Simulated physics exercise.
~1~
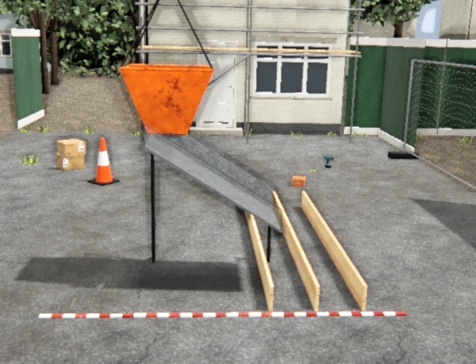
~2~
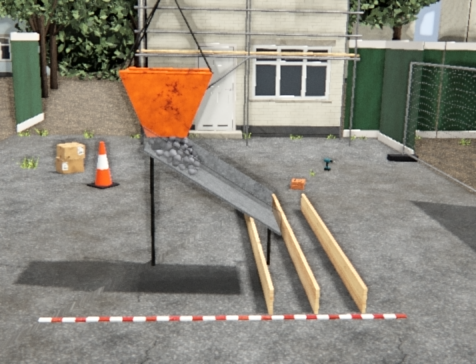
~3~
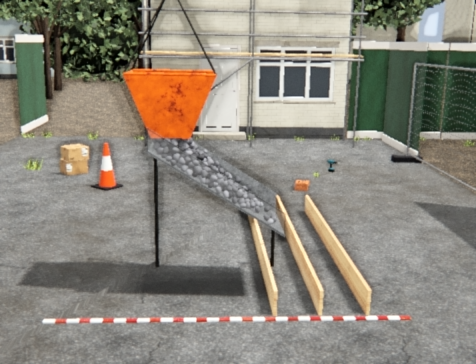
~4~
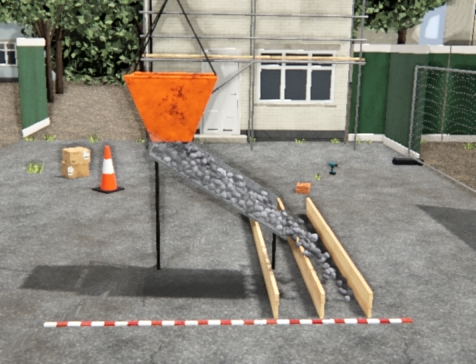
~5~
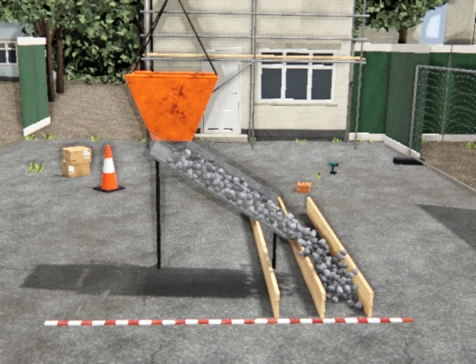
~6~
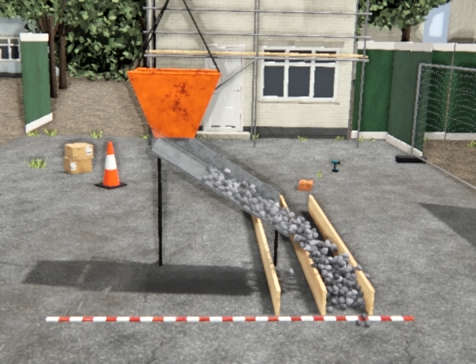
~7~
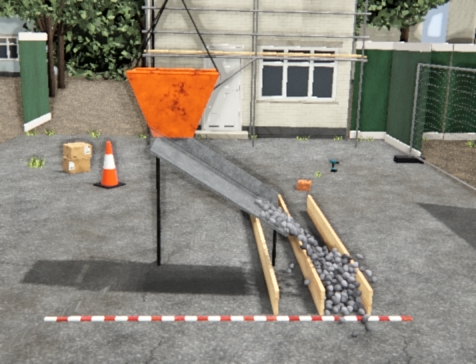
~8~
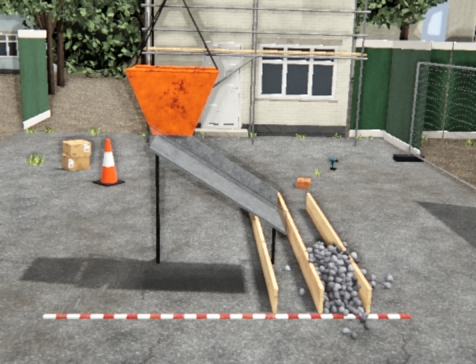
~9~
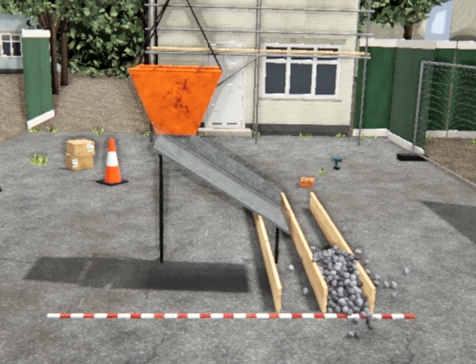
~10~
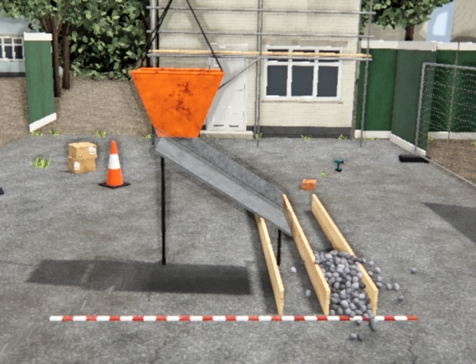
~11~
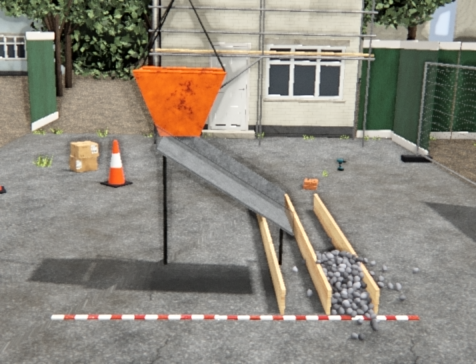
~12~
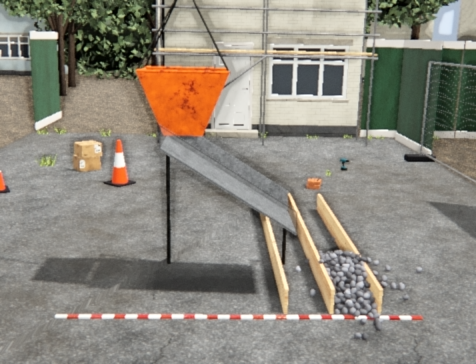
An orange skip pours grey stones down a sloping chute into the right bay.
